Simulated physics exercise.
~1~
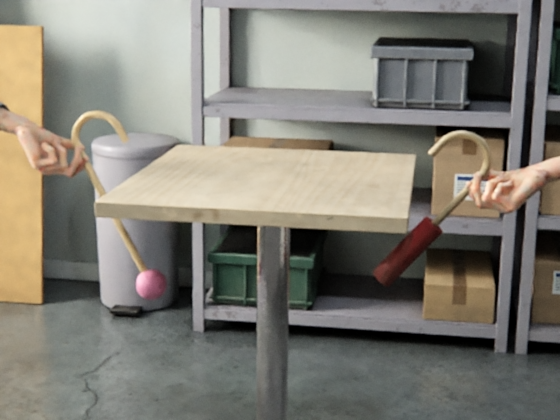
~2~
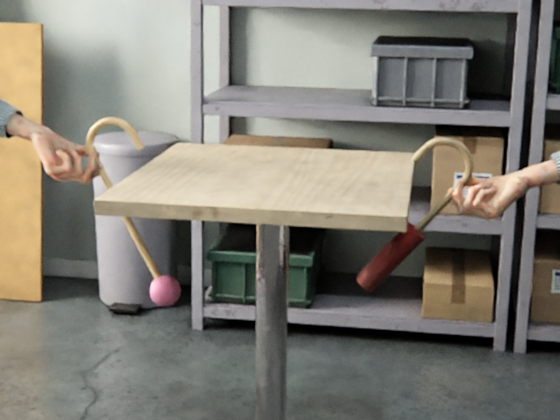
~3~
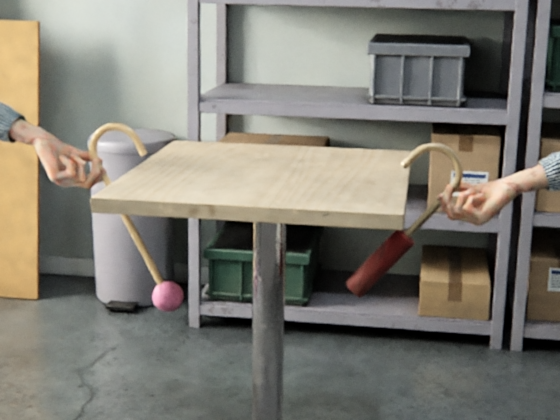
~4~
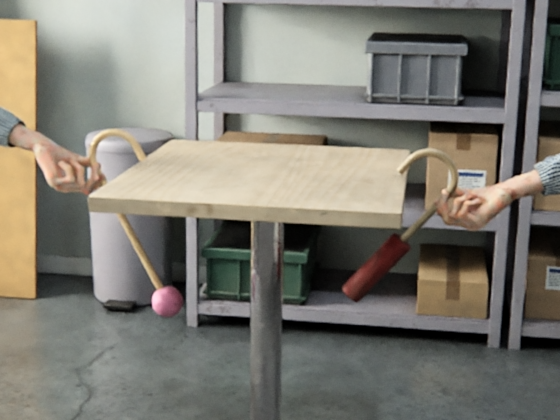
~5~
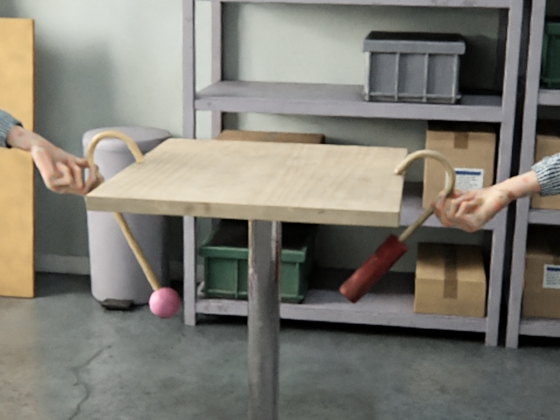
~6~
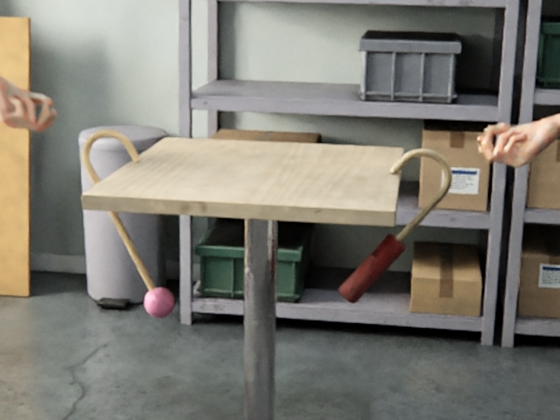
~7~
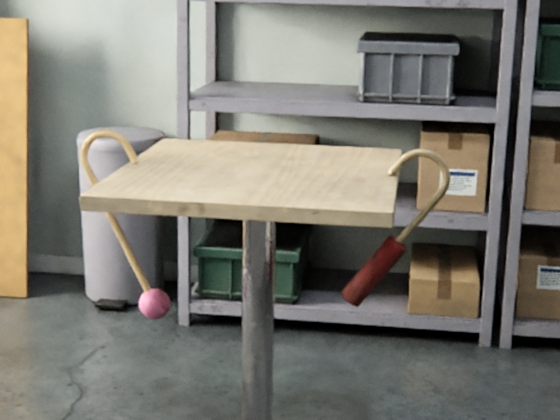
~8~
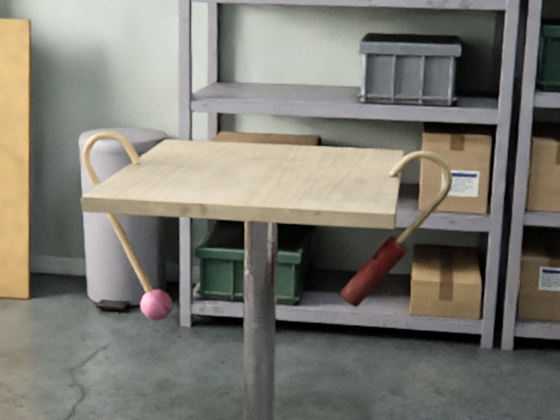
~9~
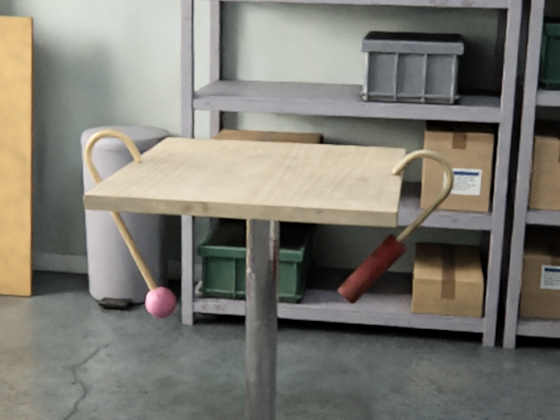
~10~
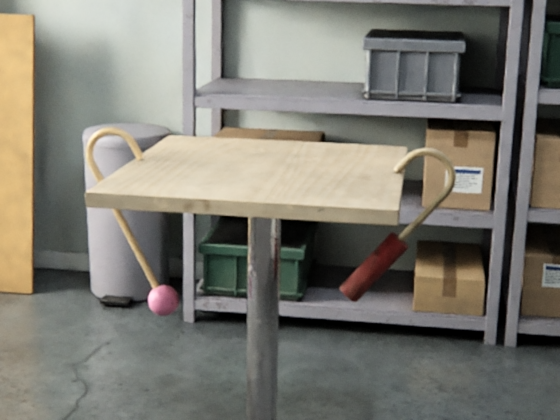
Two hooked handles, pink-tipped and red, are hung on the table edges and stay when hands release them.
